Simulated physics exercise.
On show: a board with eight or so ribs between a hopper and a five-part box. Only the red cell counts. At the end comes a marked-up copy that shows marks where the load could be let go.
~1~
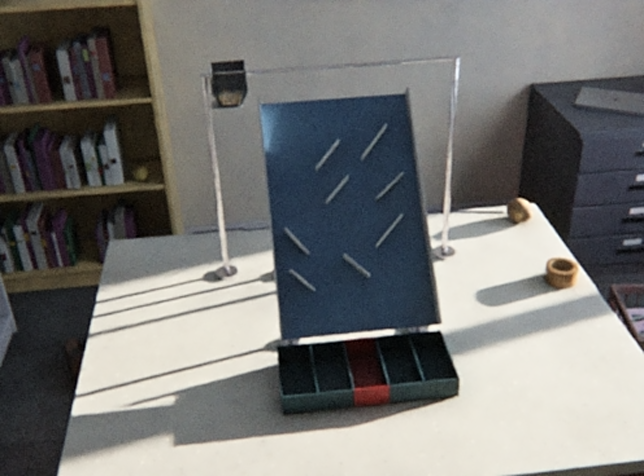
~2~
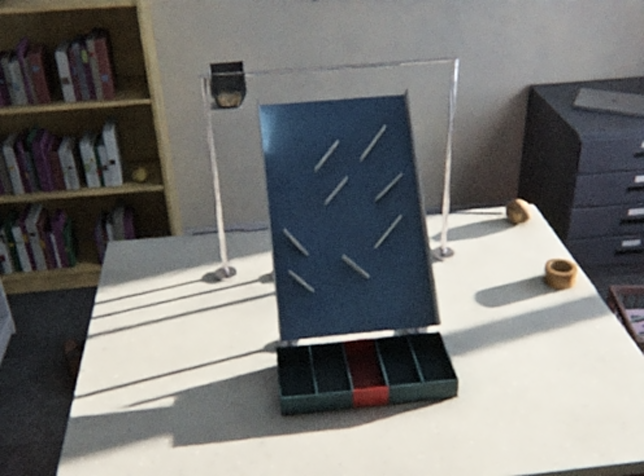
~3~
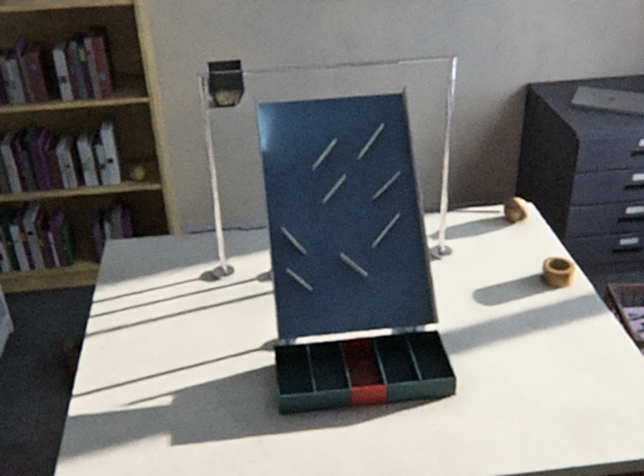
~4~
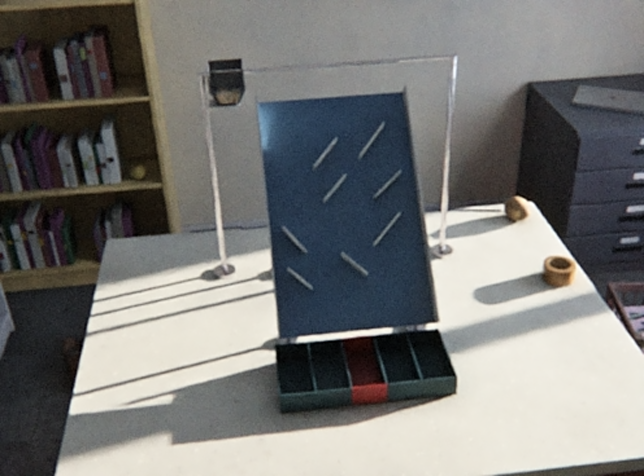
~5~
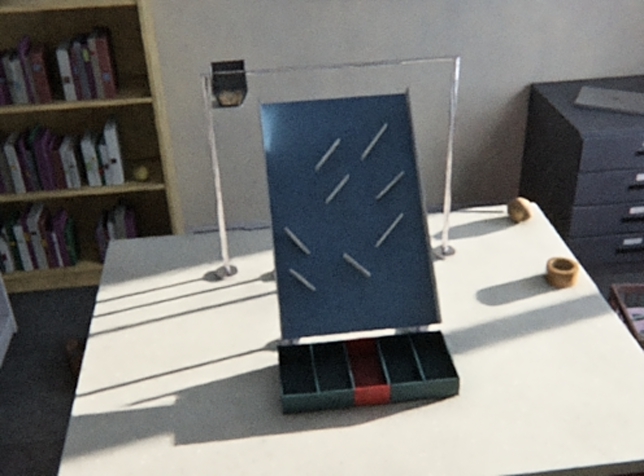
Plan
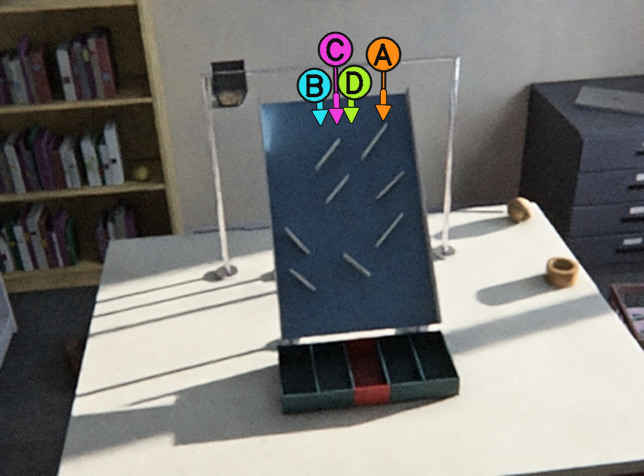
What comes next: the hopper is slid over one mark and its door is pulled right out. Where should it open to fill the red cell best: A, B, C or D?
Use mark B.
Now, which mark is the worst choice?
That would be A.
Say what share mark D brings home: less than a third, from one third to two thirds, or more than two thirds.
Less than a third.
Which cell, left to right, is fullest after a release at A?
The fifth.
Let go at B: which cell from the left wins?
The third.
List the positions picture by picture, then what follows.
The first frame shows hopper near (230, 97), dried chickpeas, door shut.
The second frame shows ribs (315, 169) to (338, 140), (362, 158) to (385, 125), (326, 202) to (347, 176).
The third frame shows ribs (374, 197) to (400, 172), (282, 228) to (306, 252), (374, 244) to (399, 213).
The fourth frame shows ribs (288, 268) to (312, 288), (342, 253) to (368, 274).
The fifth frame shows red cell near (372, 395), number 3 of 5 from the left.
On the marked copy, mark A meets the board at (383, 114); mark B meets the board at (320, 119); mark C meets the board at (336, 118); mark D meets the board at (351, 117).
With A, a small share in the red cell, the bulk in other cells, only a few held on the board.
With B, close to two thirds in the red cell, close to a third in other cells.
With C, close to a quarter in the red cell, close to two thirds in other cells.
With D, close to a quarter in the red cell, the bulk in other cells.
